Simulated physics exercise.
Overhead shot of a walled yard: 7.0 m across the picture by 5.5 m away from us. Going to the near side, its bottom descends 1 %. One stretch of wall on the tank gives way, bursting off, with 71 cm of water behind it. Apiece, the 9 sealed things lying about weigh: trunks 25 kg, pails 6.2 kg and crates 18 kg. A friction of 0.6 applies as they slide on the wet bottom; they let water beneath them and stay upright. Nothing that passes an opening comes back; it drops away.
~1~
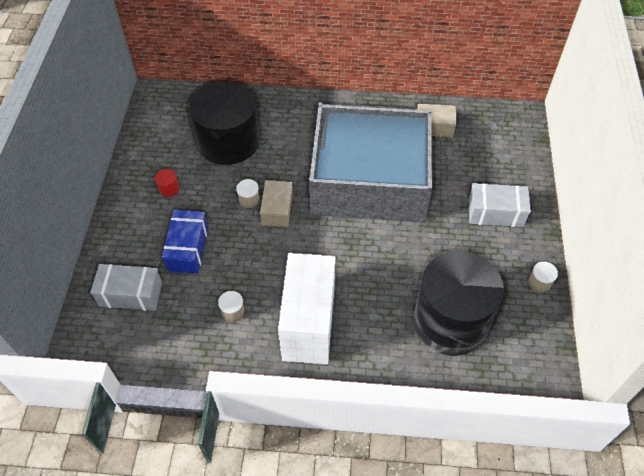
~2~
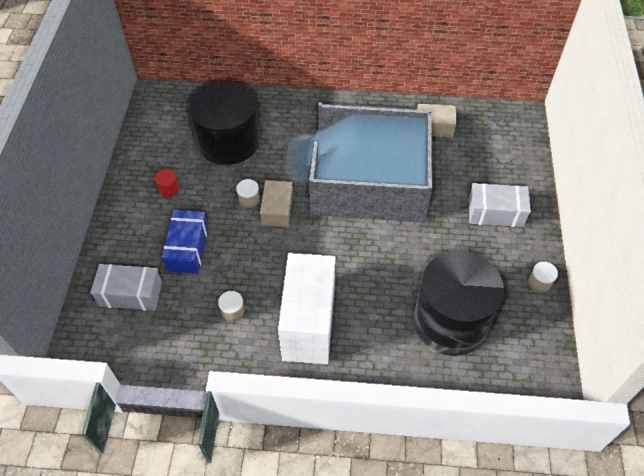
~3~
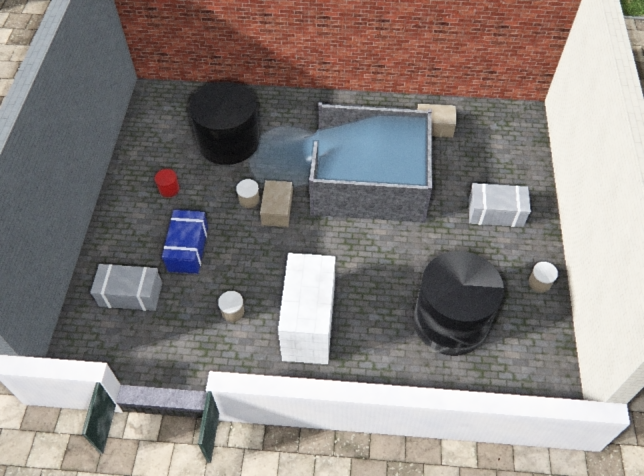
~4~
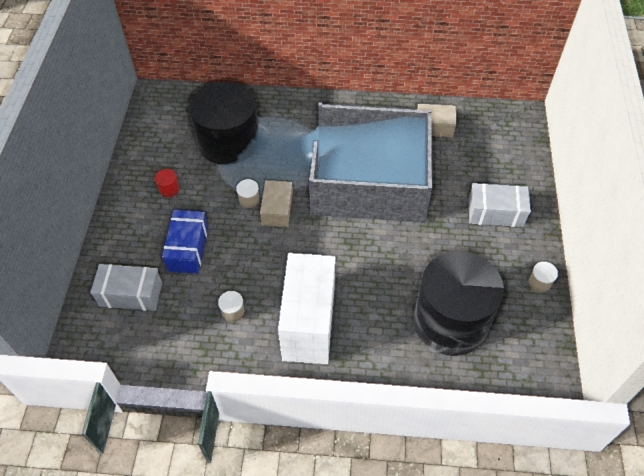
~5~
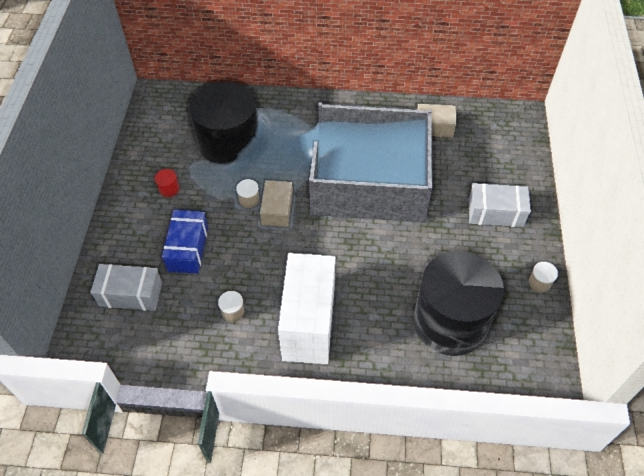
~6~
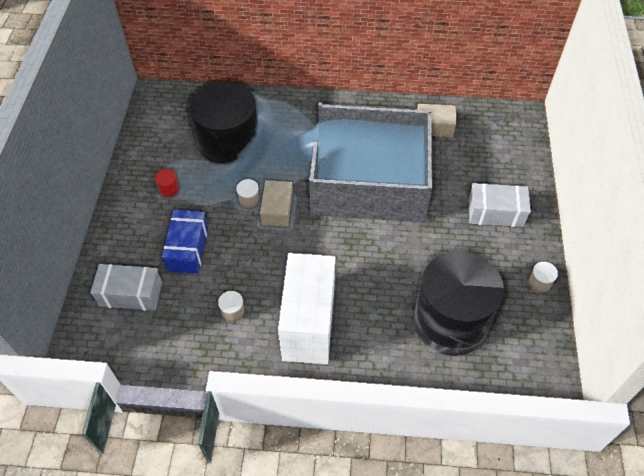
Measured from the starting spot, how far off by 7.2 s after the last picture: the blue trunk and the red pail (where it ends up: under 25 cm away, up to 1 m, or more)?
Outcome: The blue trunk glides a long stretch; the red pail glides a long stretch.
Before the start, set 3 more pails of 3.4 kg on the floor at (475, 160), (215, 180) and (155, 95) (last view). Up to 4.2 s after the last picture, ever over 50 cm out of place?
In the order listed: Behind the line; across the line; across the line.
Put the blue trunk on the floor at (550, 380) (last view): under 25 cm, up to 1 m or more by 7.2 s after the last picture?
Well, it rests almost unmoved.
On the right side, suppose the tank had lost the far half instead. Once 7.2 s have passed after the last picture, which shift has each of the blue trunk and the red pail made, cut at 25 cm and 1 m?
Outcome - blue trunk: No real movement, red pail: No real movement.
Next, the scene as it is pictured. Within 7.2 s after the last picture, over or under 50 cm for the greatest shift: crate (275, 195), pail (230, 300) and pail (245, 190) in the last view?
Taking them in order: Fell shy, fell shy and exceeded.
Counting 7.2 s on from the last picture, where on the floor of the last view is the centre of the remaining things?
Roughly at (342, 260).
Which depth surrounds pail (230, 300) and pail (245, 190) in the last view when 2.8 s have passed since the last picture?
Roughly 3 and 3 cm.
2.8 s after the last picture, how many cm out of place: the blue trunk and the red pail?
Shifts: Around 120 and 100 cm.
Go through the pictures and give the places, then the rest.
In the first frame, the blue trunk at (184, 234) rests on the ground; the red pail at (166, 177), on the bottom; water covers 2.2 m2; 0 of 9 have shifted.
In the second frame, the blue trunk at (184, 234) rests on the ground; the red pail at (166, 177) rests on the ground; water covers 2.7 m2; 0 of 9 have shifted.
In the third frame, the blue trunk at (184, 234) rests on the ground; the red pail at (166, 177) rests on the ground; water covers 3.4 m2; 0 of 9 have shifted.
In the fourth frame, the blue trunk at (184, 234) rests on the ground; the red pail at (166, 177) rests on the ground; 3.9 m2 under water; 0 of 9 have shifted.
In the fifth frame, the blue trunk at (184, 234) rests on the ground; the red pail at (166, 177) rests on the ground; 4.4 m2 under water; 0 of 9 have shifted.
In the sixth frame, the blue trunk at (184, 234) rests on the ground; the red pail at (166, 177), on the bottom; water covers 5.2 m2; 0 of 9 have shifted.
Then, 0.9 s after the last picture the blue trunk is near (183, 236), 0.0 m from its start, aground; the red pail is near (128, 180), 0.6 m from its start, aground; 0 of 9 are out; 0 afloat.
Then, 2.8 s after the last picture the blue trunk is near (148, 301), 1.1 m from its start, aground; the red pail is near (112, 213), 1.0 m from its start, afloat; 0 of 9 are out; 2 afloat.
Then, 4.8 s after the last picture the blue trunk is near (195, 347), 1.8 m from its start, afloat; the red pail is near (101, 284), 1.9 m from its start, aground; 1 of 9 are out; 1 afloat.
Then, 7.2 s after the last picture the blue trunk is near (249, 361), 2.2 m from its start, afloat; the red pail is near (205, 354), 3.0 m from its start, afloat; 1 of 9 are out; 2 afloat.
